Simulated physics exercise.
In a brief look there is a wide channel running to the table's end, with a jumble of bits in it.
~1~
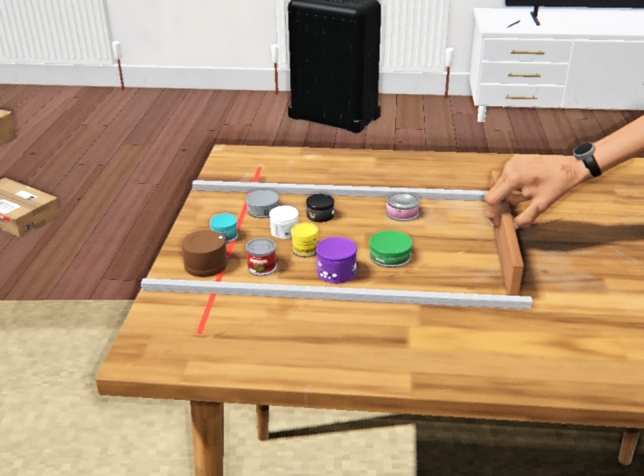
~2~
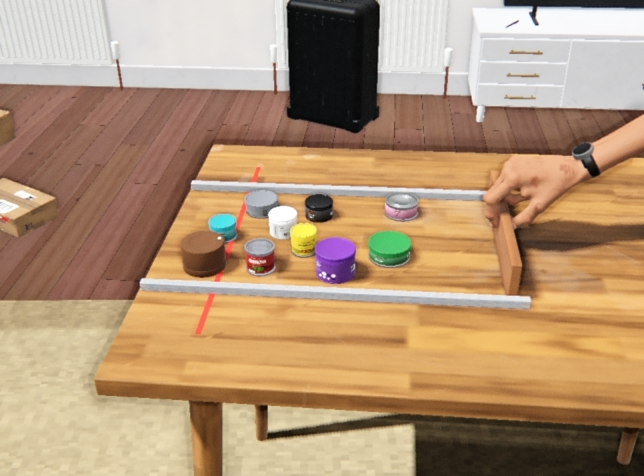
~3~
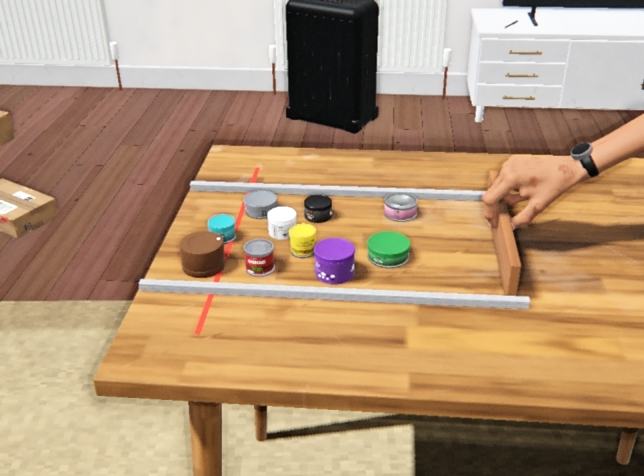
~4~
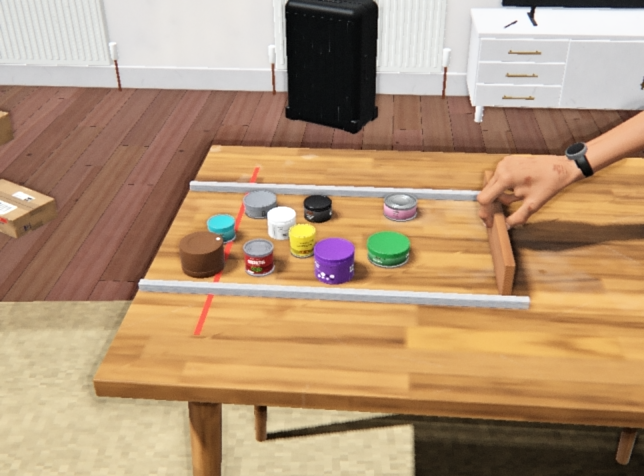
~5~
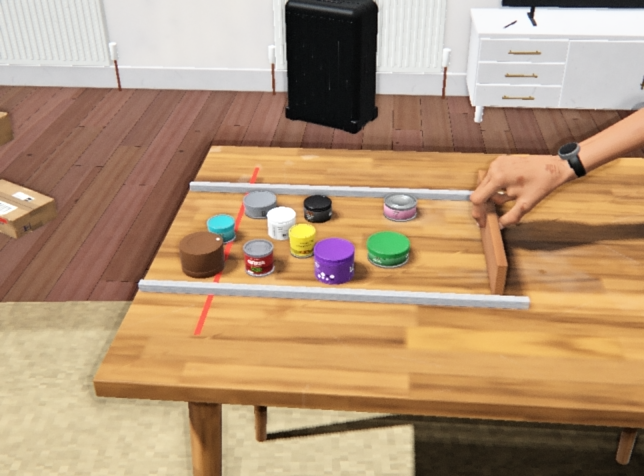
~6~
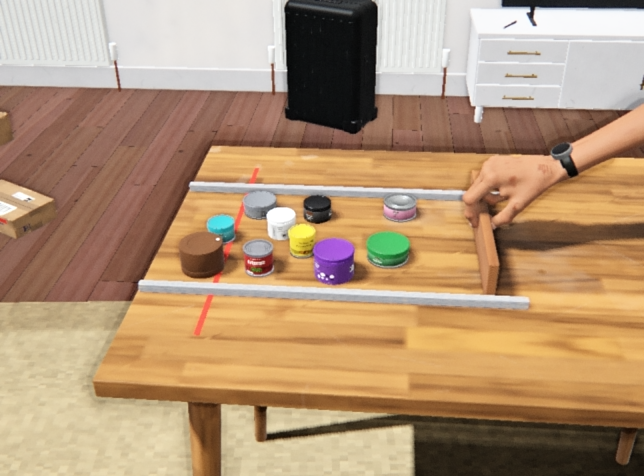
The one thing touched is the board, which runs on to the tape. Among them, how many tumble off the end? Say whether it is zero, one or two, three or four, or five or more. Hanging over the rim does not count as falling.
I expect that one or two fall off.
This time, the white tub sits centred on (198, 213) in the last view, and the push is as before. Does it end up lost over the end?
White tub: Safe.
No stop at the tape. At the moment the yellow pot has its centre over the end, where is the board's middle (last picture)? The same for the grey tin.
I reckon its middle sits around (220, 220) and then around (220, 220).
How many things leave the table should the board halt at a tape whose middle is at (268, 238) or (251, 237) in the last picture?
So it's 0 the first time and 0 the second time.
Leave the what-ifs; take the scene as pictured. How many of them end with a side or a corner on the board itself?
It touches 4.
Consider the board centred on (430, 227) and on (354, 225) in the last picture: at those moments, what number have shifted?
First 0 and then 5.
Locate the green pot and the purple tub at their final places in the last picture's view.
The green pot at (208, 240), the purple tub at (200, 258).
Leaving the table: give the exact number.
Count: 1.
Soon after, none off yet; brown lid at rest near (202, 255); turquoise tin at rest near (222, 230); grey tin at rest near (260, 205).
Then, none off yet; brown lid moved a little near (178, 253); turquoise tin moving near (219, 229); grey tin moved about its own width near (230, 200).
By the end, the number that fall off is one or two; fallen, brown lid.
